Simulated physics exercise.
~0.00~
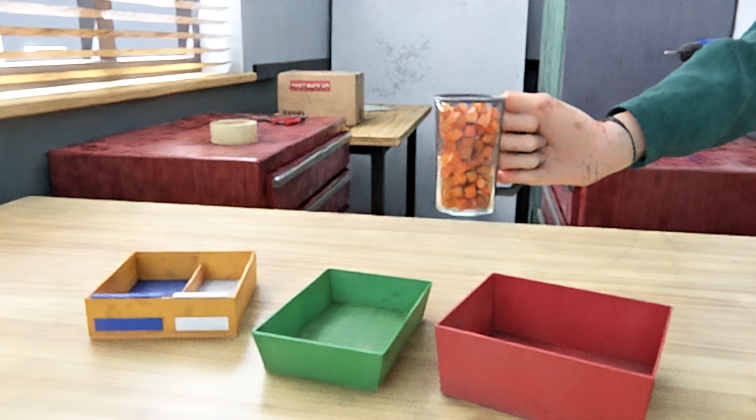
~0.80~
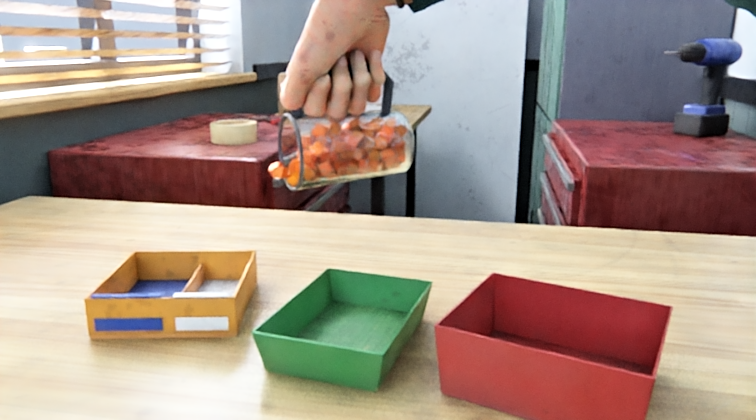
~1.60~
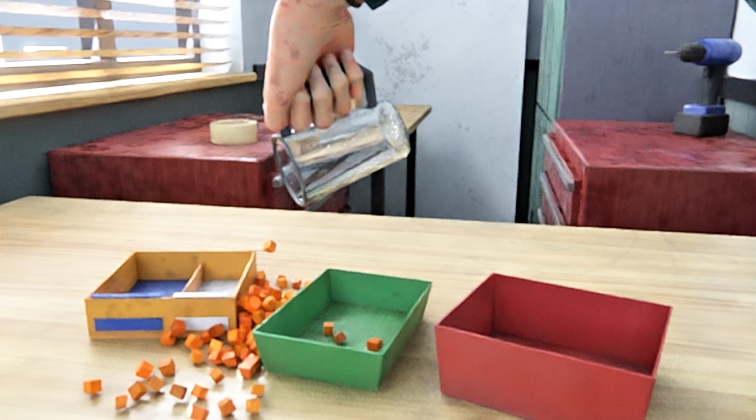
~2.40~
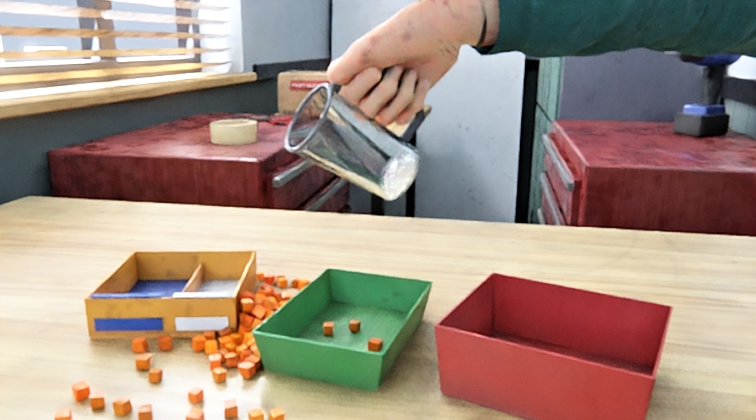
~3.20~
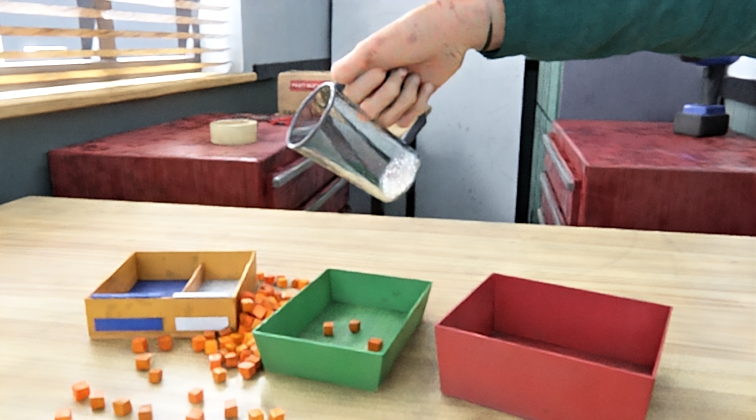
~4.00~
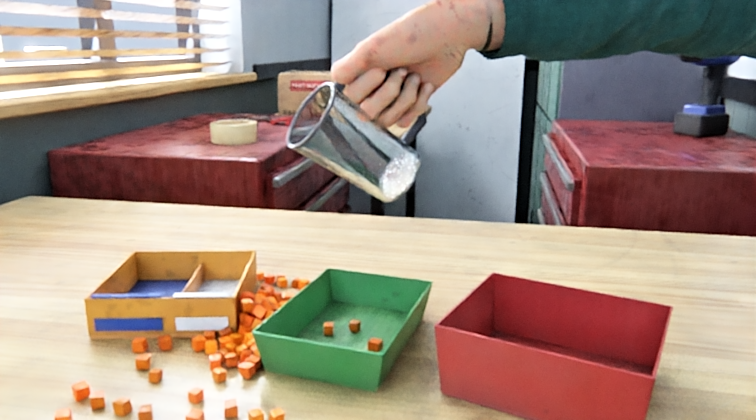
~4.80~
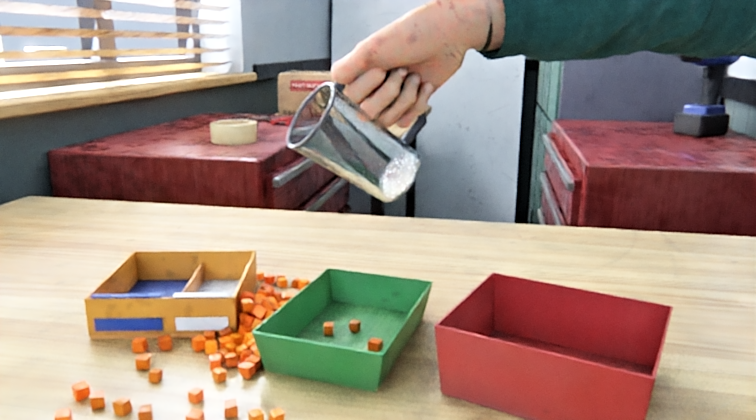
A hand tips a glass cup, spilling carrot cubes mostly onto the table beside the green tin.
